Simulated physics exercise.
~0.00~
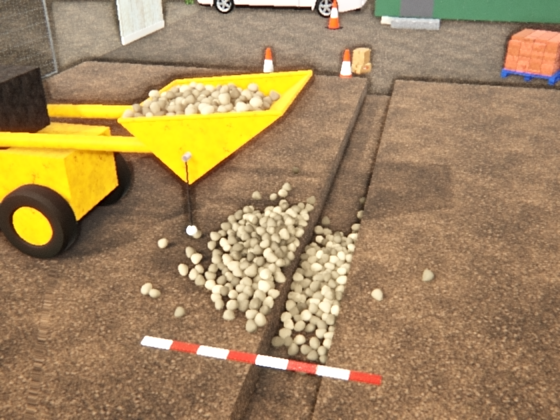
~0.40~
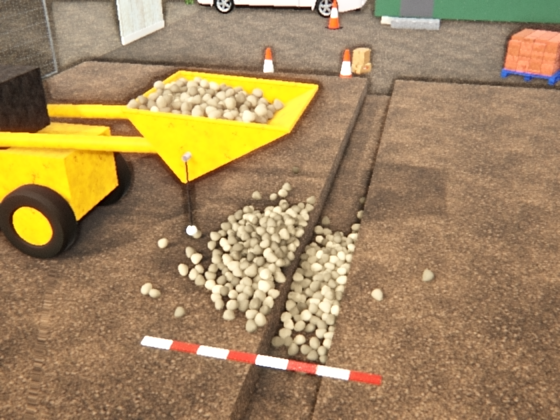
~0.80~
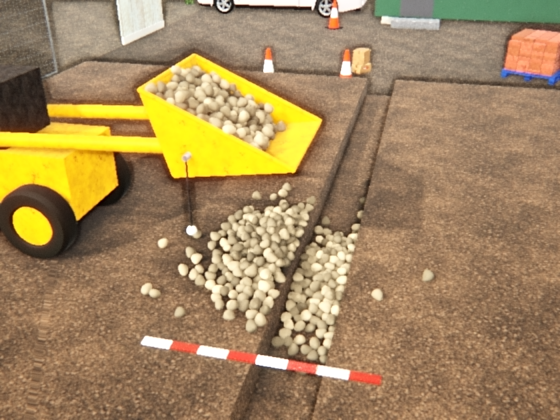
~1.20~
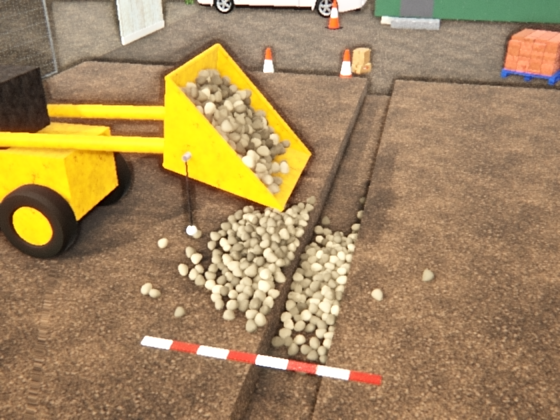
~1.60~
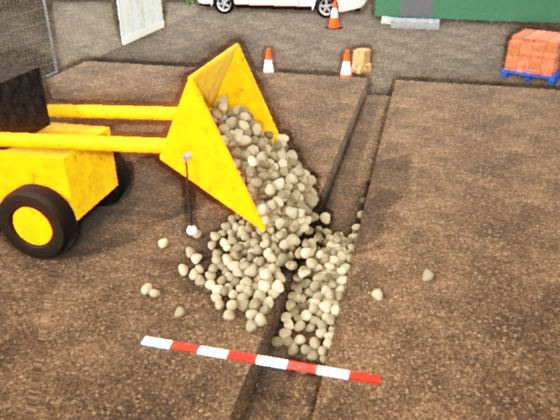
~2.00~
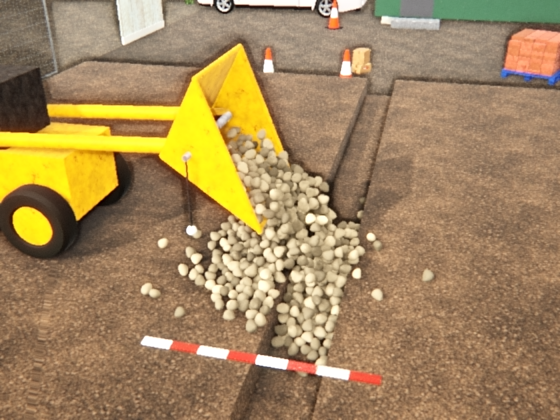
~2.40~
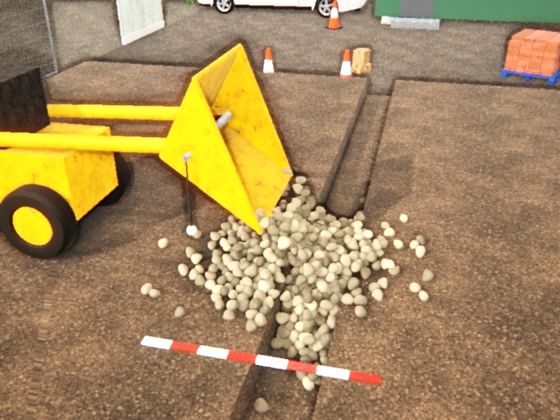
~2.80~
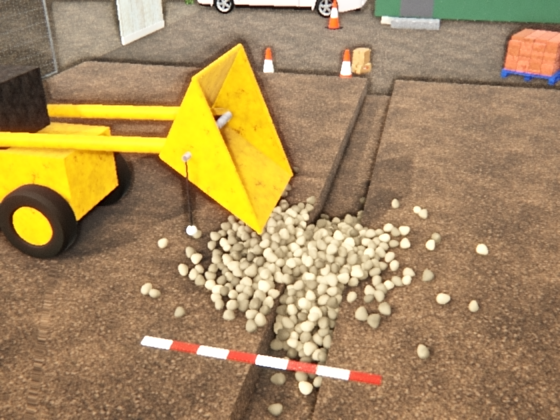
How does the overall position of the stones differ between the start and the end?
At the start, many of the stones are up in the yellow bucket, with the rest heaped beside and in the trench. By the end they all lie on the ground and in the trench, so as a whole they are lower and further to the right.
